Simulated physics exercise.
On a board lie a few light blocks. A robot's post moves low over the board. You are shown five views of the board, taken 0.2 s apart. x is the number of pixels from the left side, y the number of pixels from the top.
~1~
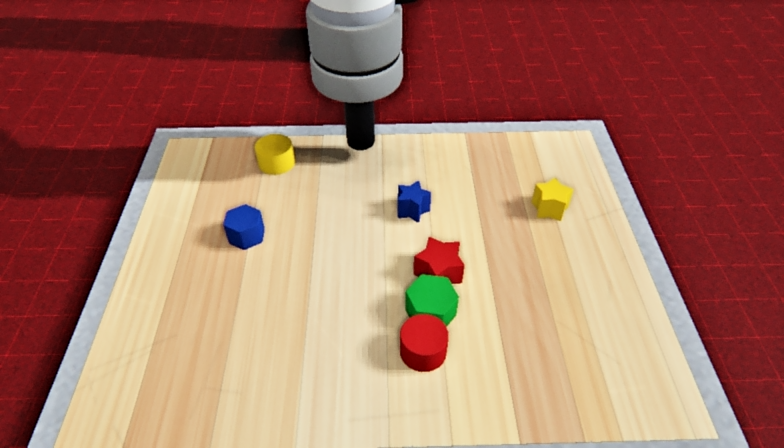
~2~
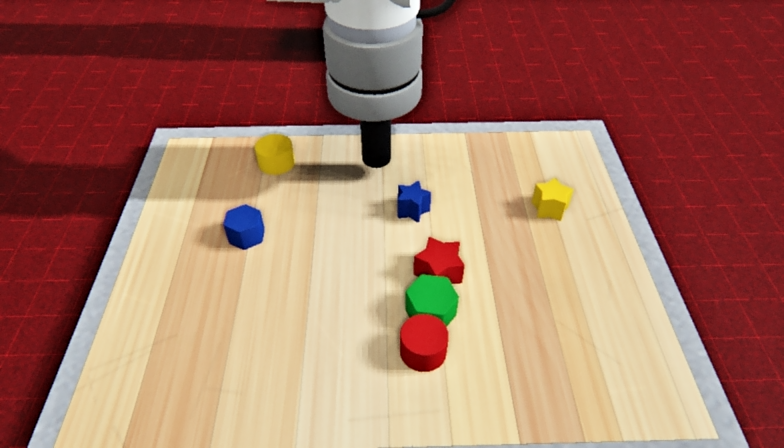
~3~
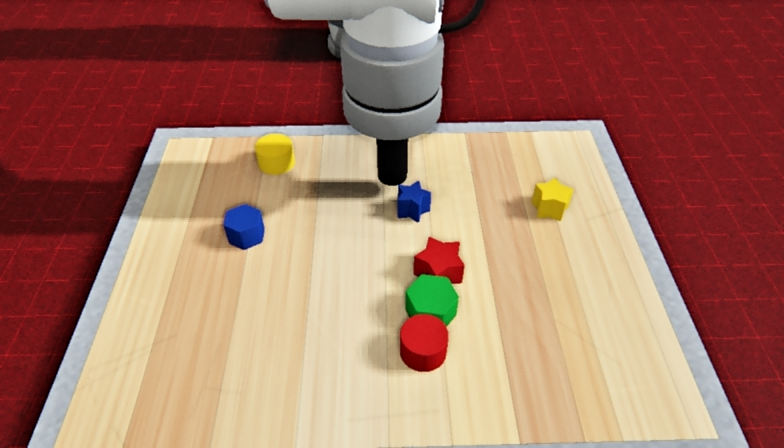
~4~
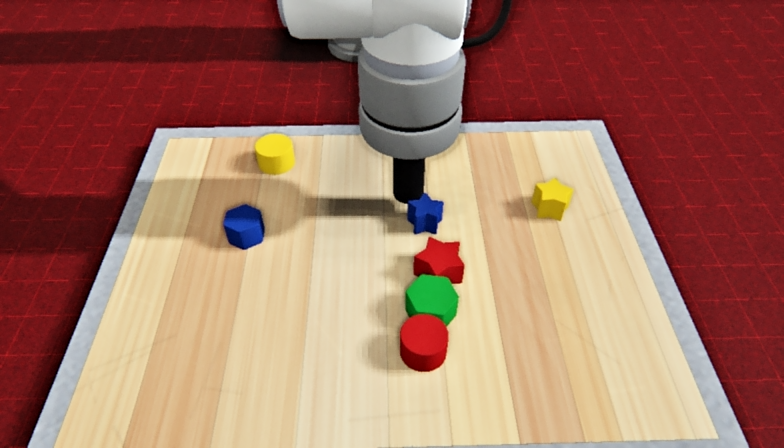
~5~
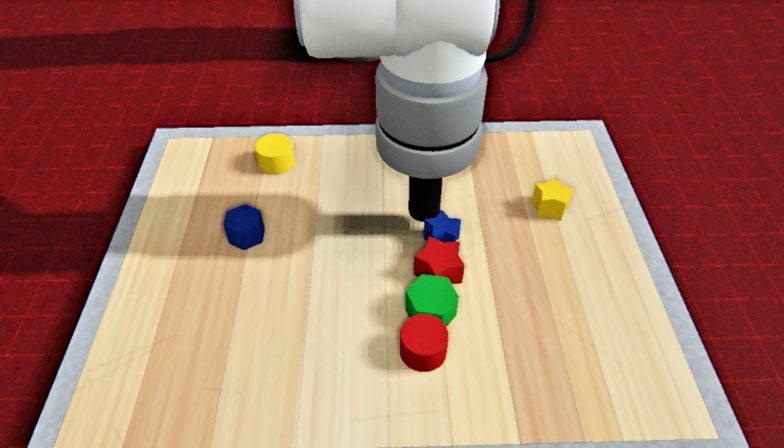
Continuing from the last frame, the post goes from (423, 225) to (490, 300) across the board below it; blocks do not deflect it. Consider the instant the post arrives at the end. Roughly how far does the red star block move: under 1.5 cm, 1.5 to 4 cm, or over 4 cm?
Answer: More than 4 cm.
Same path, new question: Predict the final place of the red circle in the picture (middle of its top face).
It comes to (411, 354).
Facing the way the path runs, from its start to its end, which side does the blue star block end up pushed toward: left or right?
Picture yourself facing from the start of the path to its end: The blue star block moves off to your left.
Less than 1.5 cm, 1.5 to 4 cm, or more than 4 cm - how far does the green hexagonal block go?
Once the path ends, it will sit 1.5 to 4 cm from where it is now.
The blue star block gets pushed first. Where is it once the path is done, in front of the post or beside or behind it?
Slipped off.
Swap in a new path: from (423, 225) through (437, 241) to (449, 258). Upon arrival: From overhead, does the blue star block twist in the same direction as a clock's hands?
My answer is no.
The first path, step by step. One third of the way, post at (445, 235); red circle at (423, 338); green hexagonal block at (431, 298); red star block at (451, 264), turned 35° clockwise; blue star block at (472, 242), turned 20° anticlockwise.
Two thirds of the way, post at (468, 260); red circle at (419, 346); green hexagonal block at (428, 305), turned 15° clockwise; red star block at (463, 283), turned 75° clockwise; blue star block at (500, 254), turned 55° anticlockwise.
At the end, post at (493, 287); red circle at (411, 354); green hexagonal block at (427, 312), turned 40° clockwise; red star block at (472, 305), turned 100° clockwise; blue star block at (511, 260), turned 100° anticlockwise.
